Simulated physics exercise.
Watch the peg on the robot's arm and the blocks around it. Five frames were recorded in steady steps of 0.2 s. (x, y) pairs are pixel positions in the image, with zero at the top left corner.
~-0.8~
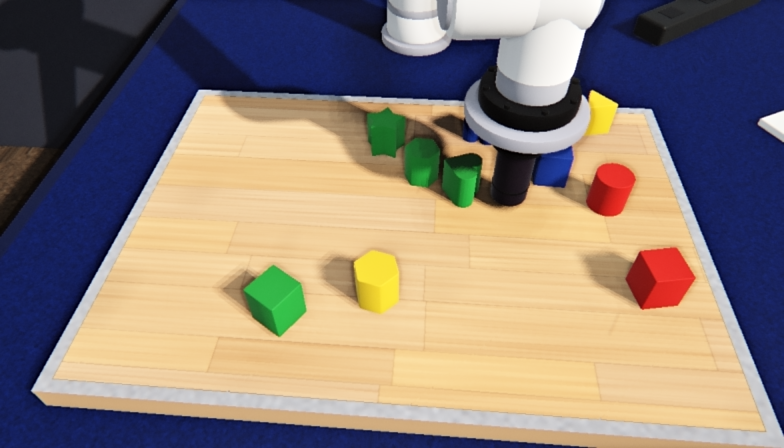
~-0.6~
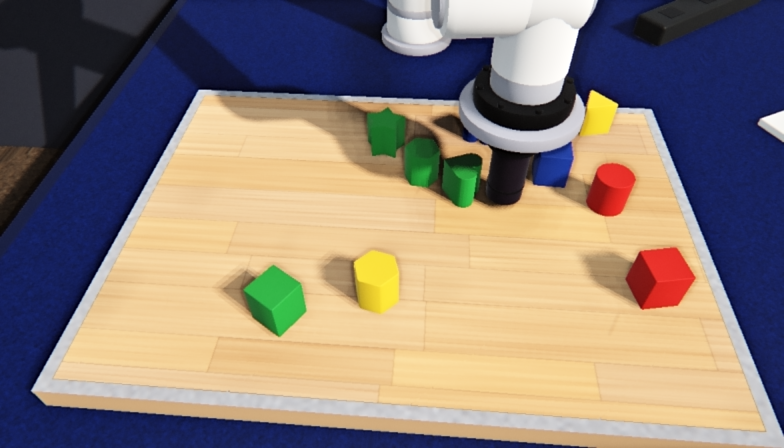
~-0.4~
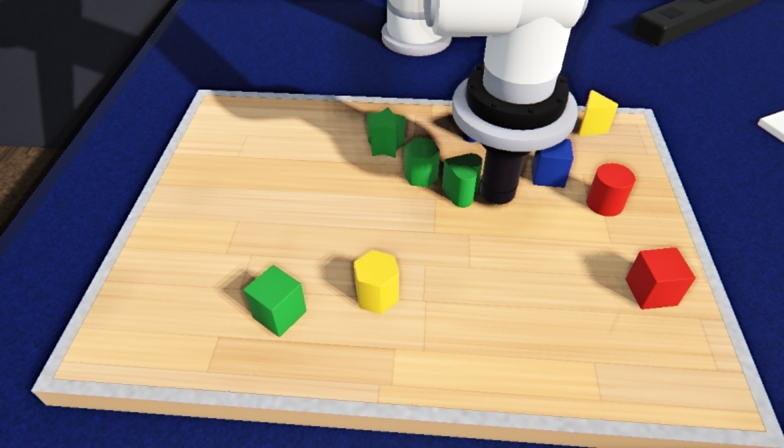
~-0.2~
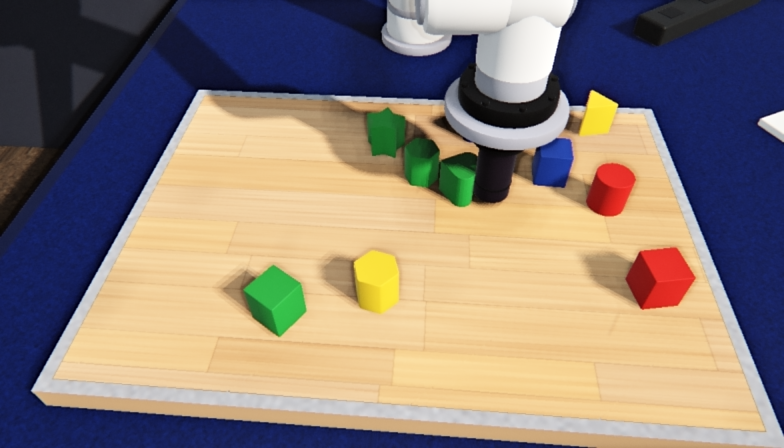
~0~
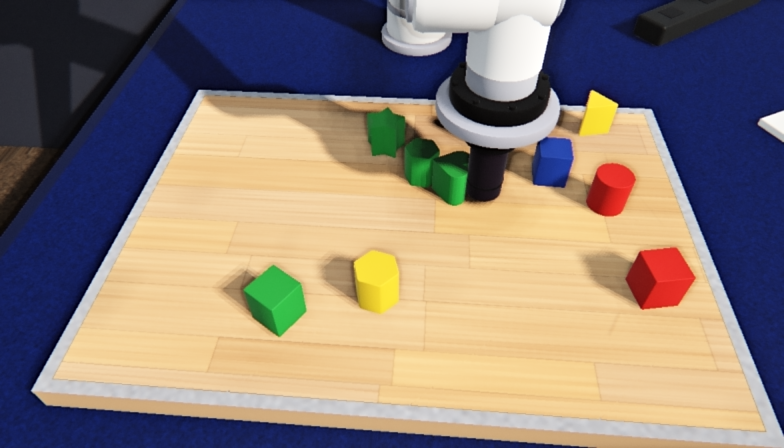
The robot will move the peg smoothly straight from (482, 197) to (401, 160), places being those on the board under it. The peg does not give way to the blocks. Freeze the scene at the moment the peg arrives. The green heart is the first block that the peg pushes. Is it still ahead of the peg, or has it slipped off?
The peg loses it on the way.
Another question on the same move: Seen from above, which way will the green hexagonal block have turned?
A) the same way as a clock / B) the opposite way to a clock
That would be A.
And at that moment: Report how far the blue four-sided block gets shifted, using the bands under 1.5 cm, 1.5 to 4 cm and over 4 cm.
Under 1.5 cm.
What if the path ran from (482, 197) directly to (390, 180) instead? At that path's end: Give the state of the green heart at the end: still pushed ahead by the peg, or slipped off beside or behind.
At the end of the path, the peg is still pushing the green heart ahead of it.
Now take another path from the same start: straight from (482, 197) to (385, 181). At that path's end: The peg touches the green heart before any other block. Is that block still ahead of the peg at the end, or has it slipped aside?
The peg still has it in front.
The first path, step by step. One third of the way, peg at (453, 177); green hexagonal block at (403, 141), turned 40° clockwise; green heart at (425, 157), turned 20° anticlockwise.
Two thirds of the way, peg at (426, 165); green hexagonal block at (384, 136), turned 80° clockwise; green heart at (404, 156), turned 55° anticlockwise.
At the end, peg at (401, 154); green star block at (381, 115), turned 20° clockwise; green hexagonal block at (369, 135), turned 65° clockwise; green heart at (401, 156), turned 70° anticlockwise; blue four-sided block in place.
